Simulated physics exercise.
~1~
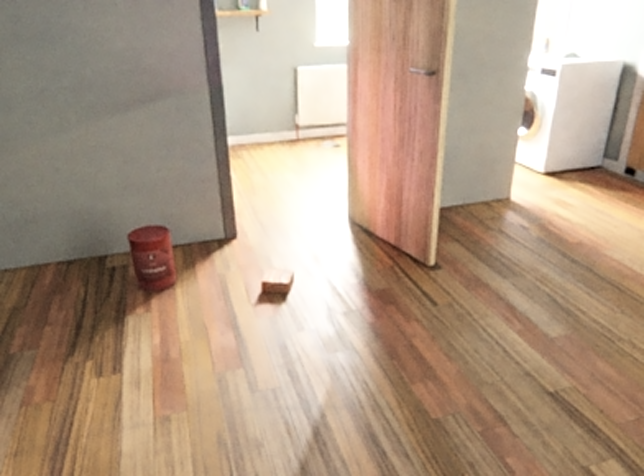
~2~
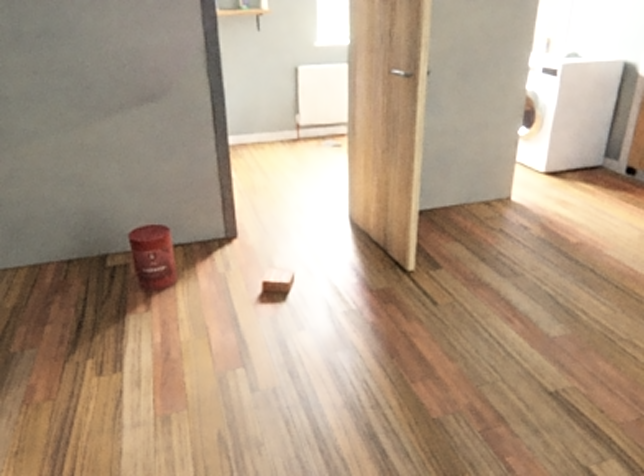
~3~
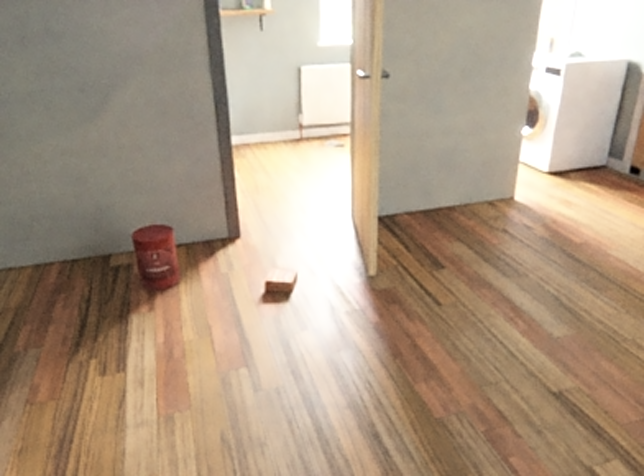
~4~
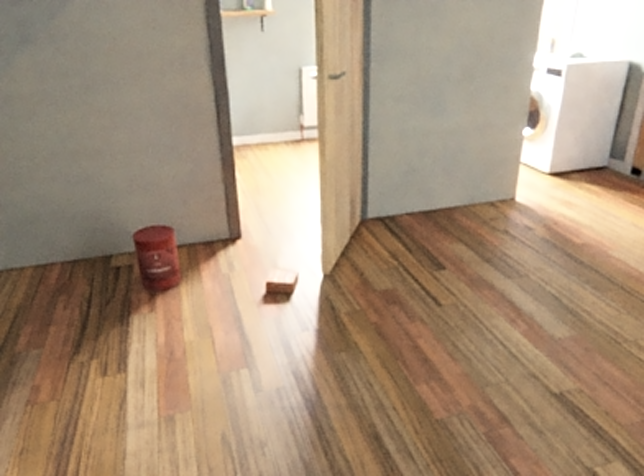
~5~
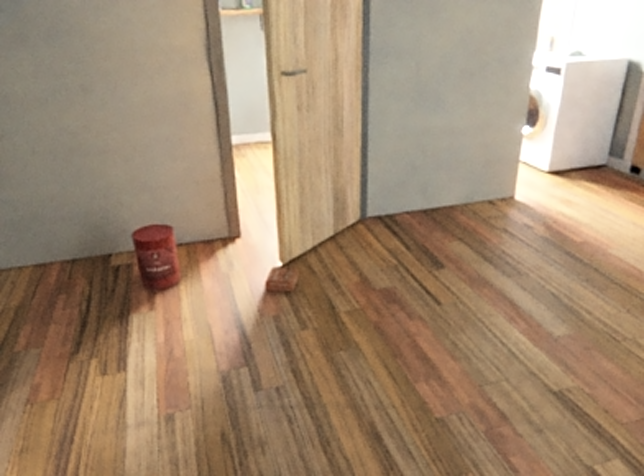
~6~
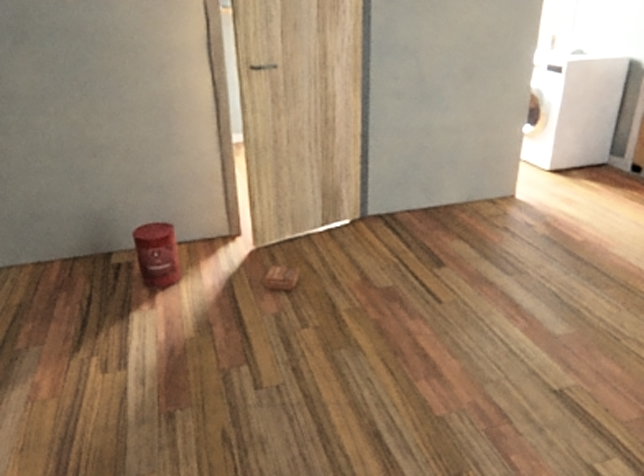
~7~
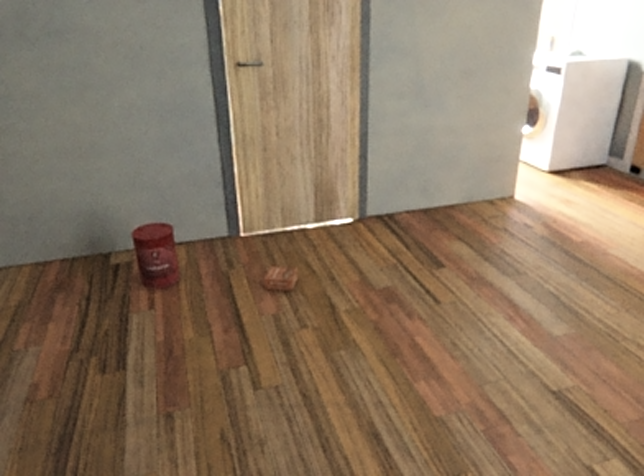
At the start, a wooden door stands wide open in a grey wall, showing a bright room with a white radiator beyond it. A red pail sits by the wall to the left, a small orange-brown box lies on the plank floor near the doorway, and a white washing machine stands at the far right. The door swings round toward the opening, with nobody seen touching it. It sweeps leftward past the small box, narrowing the view and dimming the floor. Finally the door is shut, with the pail and box still in place.
